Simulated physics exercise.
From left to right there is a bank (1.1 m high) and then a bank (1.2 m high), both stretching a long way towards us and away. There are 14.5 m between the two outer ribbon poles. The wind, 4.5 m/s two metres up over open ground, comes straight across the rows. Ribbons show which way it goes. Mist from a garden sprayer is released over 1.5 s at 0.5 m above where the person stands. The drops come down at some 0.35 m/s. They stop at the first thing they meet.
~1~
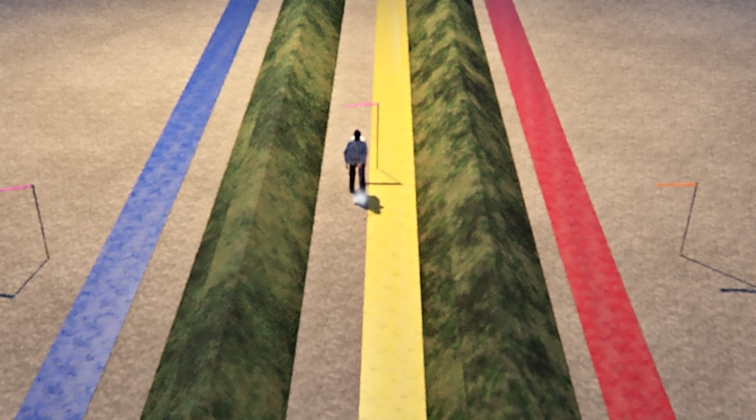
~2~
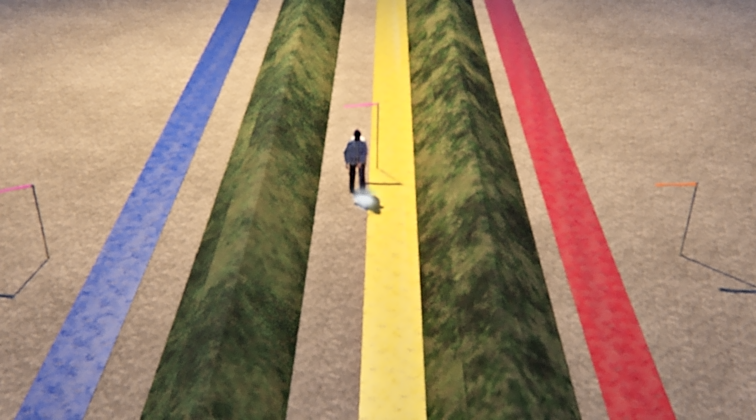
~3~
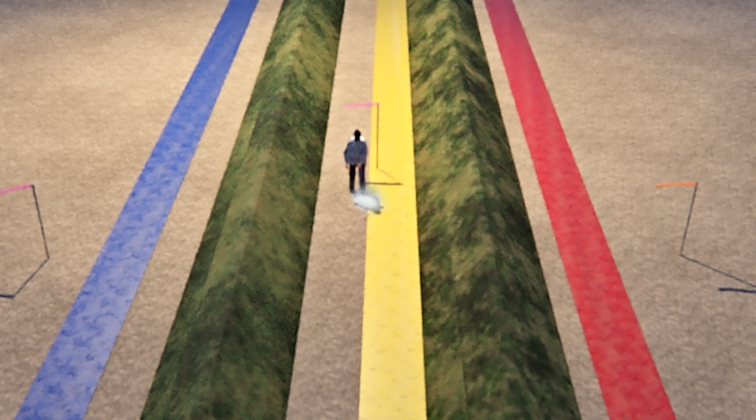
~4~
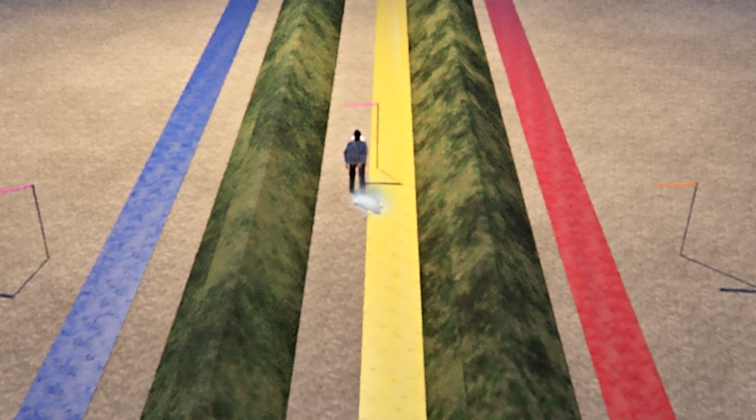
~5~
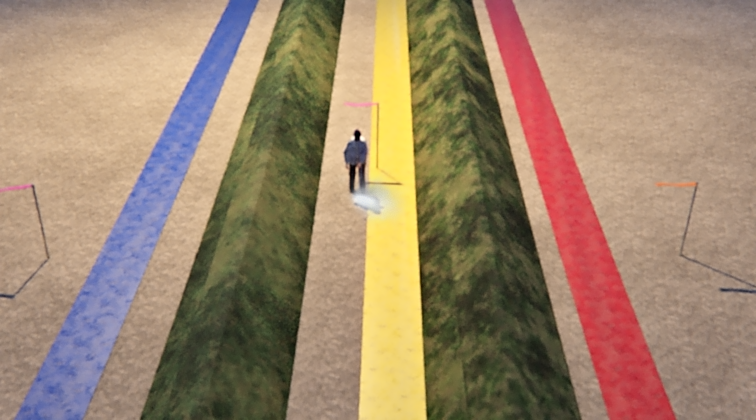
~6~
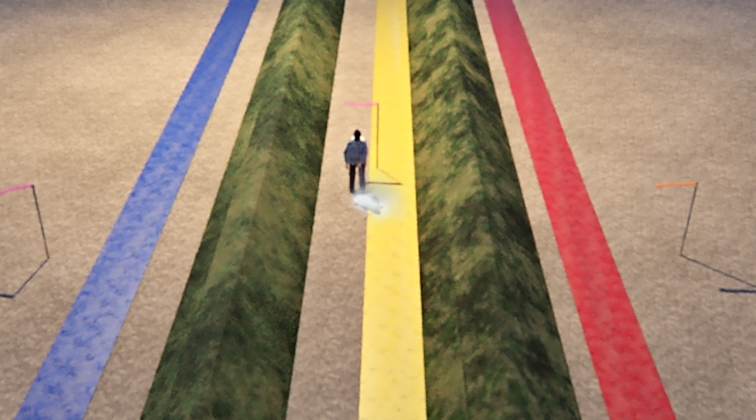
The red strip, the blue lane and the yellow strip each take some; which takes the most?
The yellow one takes the most.
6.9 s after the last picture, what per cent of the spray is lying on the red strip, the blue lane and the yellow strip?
The shares come to around 0 percent red, 0 percent blue, 65 percent yellow.
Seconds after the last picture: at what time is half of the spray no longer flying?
Estimated time: Close to 2.0 s.
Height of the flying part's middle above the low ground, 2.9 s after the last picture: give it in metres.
0.6 m.
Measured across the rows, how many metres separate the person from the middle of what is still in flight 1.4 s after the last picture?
Around 1.0 m.
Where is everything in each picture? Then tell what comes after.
The spray in the air spans x = 355 to 365 around y = 195 and it comes from (360, 194), in the first frame.
The right ribbon ends at (656, 185), leaning 85 degrees to the left, the spray in the air spans x = 355 to 370 around y = 195, the yellow one passes (392, 248), the blue one passes (131, 243) and the red one passes (585, 251), in the second frame.
The inner ribbon ends at (344, 106), leaning 85 degrees to the left, the spray in the air spans x = 355 to 380 around y = 200 and the top of the left bank crosses (261, 173), in the third frame.
The spray in the air spans x = 355 to 385 around y = 200, the yellow one passes (392, 194), the blue one passes (156, 190) and the red one passes (566, 197), in the fourth frame.
The right ribbon ends at (656, 185), leaning 85 degrees to the left and the spray in the air spans x = 355 to 395 around y = 200, in the fifth frame.
The inner ribbon ends at (344, 104), leaning 90 degrees to the left, the spray in the air spans x = 355 to 395 around y = 200 and the top of the right bank crosses (476, 173), in the sixth frame.
Then, 1.4 s after the last picture, 39 % is no longer flying here, and 37 % lies on the yellow strip, 0 % on the blue lane and 0 % on the red strip; the middle of what still flies is 0.5 m above the low ground, near (393, 196).
Then, 2.9 s after the last picture, 64 % is no longer flying here, and 56 % lies on the yellow strip, 0 % on the blue lane and 0 % on the red strip; the middle of what still flies is 0.6 m above the low ground, near (404, 193).
Then, 6.9 s after the last picture, 93 % is no longer flying here, and 63 % lies on the yellow strip, 0 % on the blue lane and 0 % on the red strip.
Then, 18.9 s after the last picture, 100 % is no longer flying here, and 64 % lies on the yellow strip, 0 % on the blue lane and 0 % on the red strip.
Then, 43.9 s after the last picture, 100 % is no longer flying here, and 64 % lies on the yellow strip, 0 % on the blue lane and 0 % on the red strip.
